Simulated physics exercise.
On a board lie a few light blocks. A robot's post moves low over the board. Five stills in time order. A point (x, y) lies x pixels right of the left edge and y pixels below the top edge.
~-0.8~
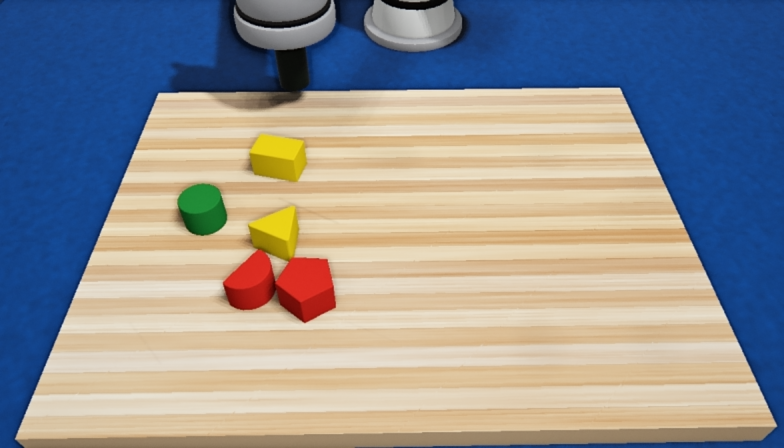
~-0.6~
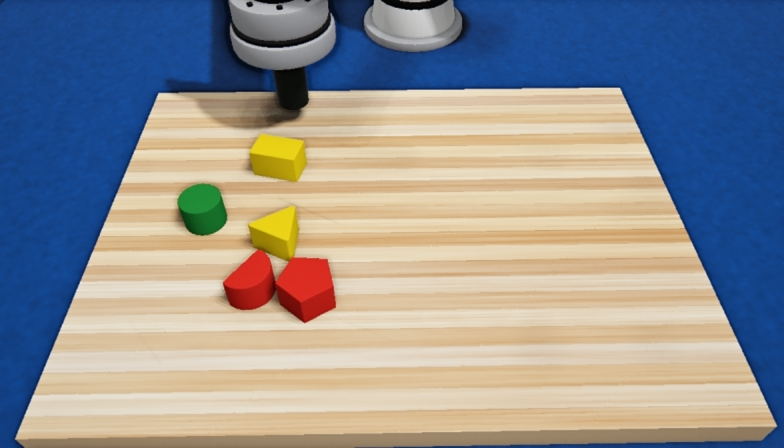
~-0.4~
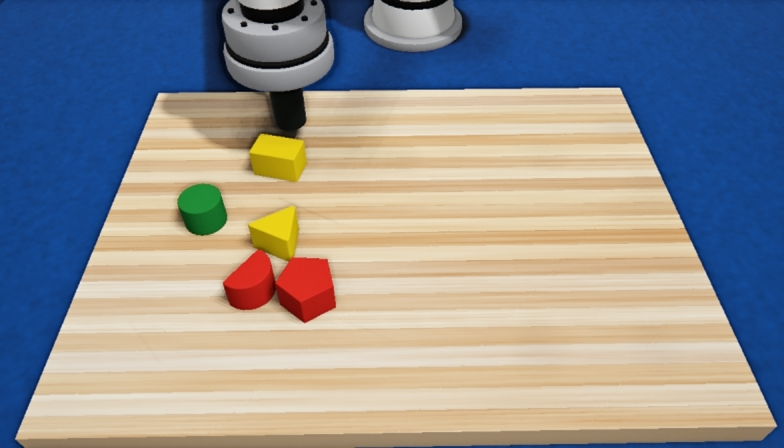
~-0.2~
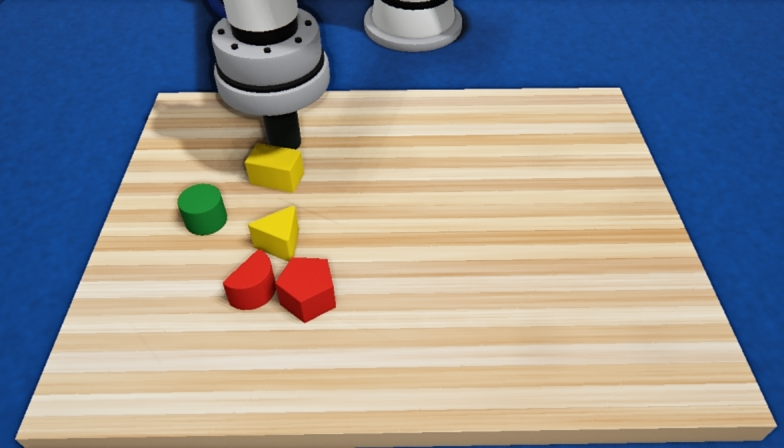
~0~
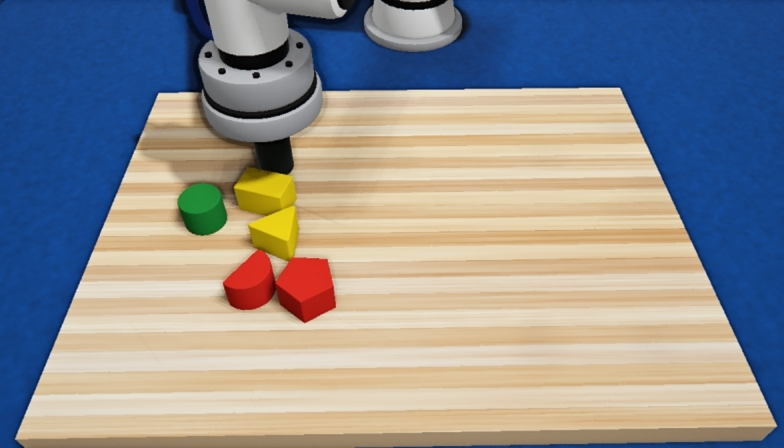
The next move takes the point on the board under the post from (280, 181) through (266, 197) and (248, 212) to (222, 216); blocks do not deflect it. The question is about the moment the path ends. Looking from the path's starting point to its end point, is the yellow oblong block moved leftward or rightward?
Pushed left.
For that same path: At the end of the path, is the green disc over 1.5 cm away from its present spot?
It seems so.
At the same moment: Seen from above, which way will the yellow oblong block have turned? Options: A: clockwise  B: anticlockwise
Option B.
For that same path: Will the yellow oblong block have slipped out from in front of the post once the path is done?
Answer: Yes.
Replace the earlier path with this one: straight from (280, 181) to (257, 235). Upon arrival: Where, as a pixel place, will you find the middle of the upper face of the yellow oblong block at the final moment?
It ends at (253, 242).
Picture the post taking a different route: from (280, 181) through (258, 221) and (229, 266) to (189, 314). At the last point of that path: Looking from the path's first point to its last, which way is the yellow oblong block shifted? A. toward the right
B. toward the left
My answer is option B.
The first path, step by step. Halfway along, post (254, 191); yellow oblong block (249, 209), turned 35° anticlockwise; yellow triangular piece (278, 226).
At the end, post (218, 201); green disc (174, 201); yellow oblong block (246, 216), turned 50° anticlockwise; yellow triangular piece (278, 227).
